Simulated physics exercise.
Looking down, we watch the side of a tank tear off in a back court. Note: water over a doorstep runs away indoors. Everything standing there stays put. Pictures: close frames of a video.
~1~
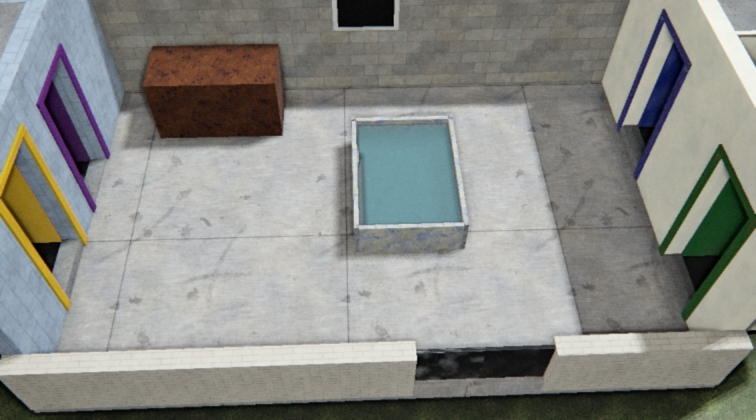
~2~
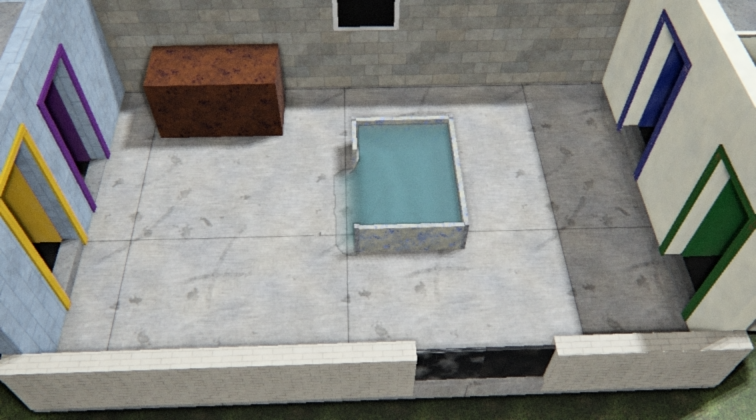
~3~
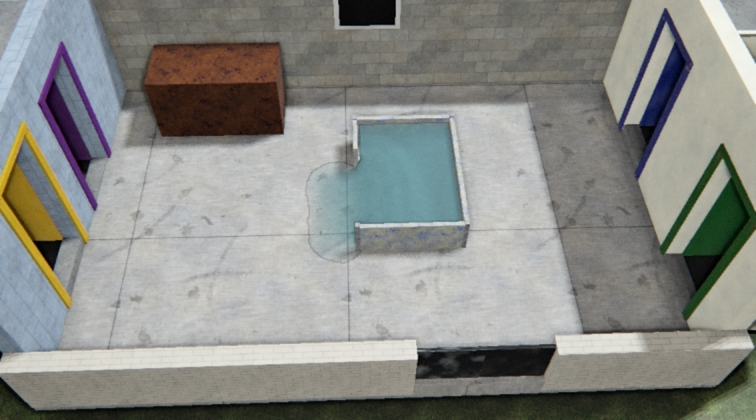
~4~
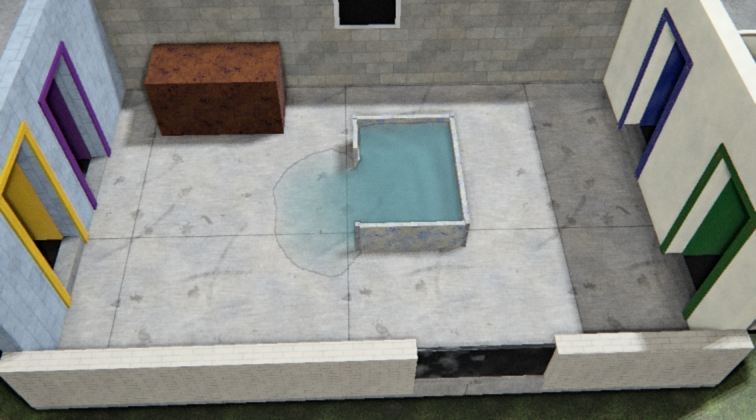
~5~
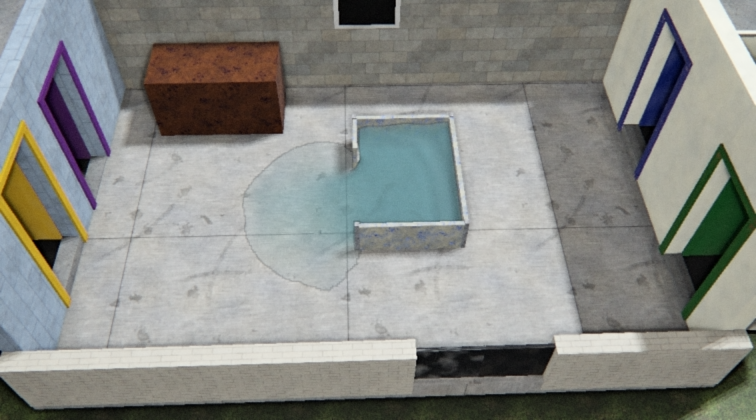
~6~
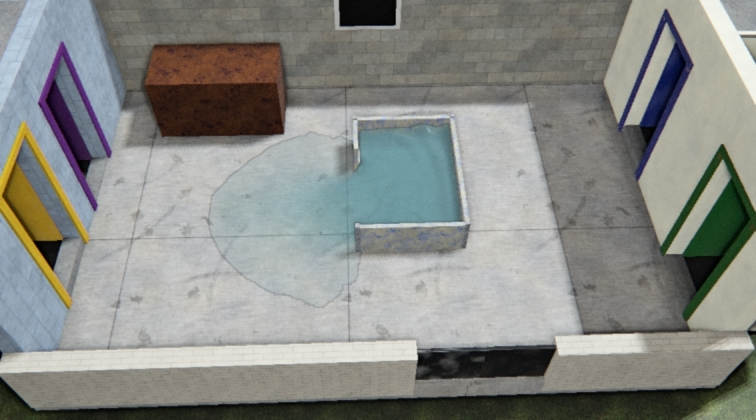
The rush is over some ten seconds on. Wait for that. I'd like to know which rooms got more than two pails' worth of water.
Sure: The yellow door got no more than that; the green door got no more than that; the blue door got no more than that; the purple door got more than that.
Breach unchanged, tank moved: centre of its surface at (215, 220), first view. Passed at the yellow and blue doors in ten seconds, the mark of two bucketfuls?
Then: The yellow one goes over, the blue one keeps below it.
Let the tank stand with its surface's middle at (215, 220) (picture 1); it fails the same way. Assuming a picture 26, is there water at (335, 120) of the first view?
Spared.
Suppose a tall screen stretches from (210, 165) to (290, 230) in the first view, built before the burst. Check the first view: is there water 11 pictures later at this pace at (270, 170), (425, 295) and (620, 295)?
Taking the points in order, they are inundated, high and dry and high and dry.
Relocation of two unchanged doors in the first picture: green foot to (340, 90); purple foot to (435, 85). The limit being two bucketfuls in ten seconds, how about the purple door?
Purple does not overflow.
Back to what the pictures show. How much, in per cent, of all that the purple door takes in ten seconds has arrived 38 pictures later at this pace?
My estimate is close to 85 per cent.
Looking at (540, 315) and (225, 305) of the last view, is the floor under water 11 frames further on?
The first is spared, the second inundated.
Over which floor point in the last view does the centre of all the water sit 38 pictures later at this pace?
Somewhere around (231, 228) in the last view.
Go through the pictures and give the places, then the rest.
In the first frame, still water in the water tank at (406, 172).
In the second frame, the front is at (346, 249), out from the gap at (358, 204).
In the third frame, the front is at (325, 252), out from the gap at (359, 203).
In the fourth frame, water pours out at (359, 202) and has run to (281, 188).
In the fifth frame, water pours out at (358, 203) and has run to (252, 192).
In the sixth frame, the front is at (219, 197), out from the gap at (359, 203).
A moment on, water covers 25 % of the floor; the yellow door not reached, the green door not reached, the blue door not reached, the purple door not reached.
Next, water covers 35 % of the floor; the yellow door wet at the sill, nothing in, the green door not reached, the blue door not reached, the purple door under two buckets in.
Then, water covers 40 % of the floor; the yellow door wet at the sill, nothing in, the green door not reached, the blue door not reached, the purple door over two buckets in.
Later, water covers 45 % of the floor; the yellow door wet at the sill, nothing in, the green door not reached, the blue door not reached, the purple door far over two buckets in.
In the end, water covers 70 % of the floor; the yellow door wet at the sill, nothing in, the green door wet at the sill, nothing in, the blue door not reached, the purple door far over two buckets in.
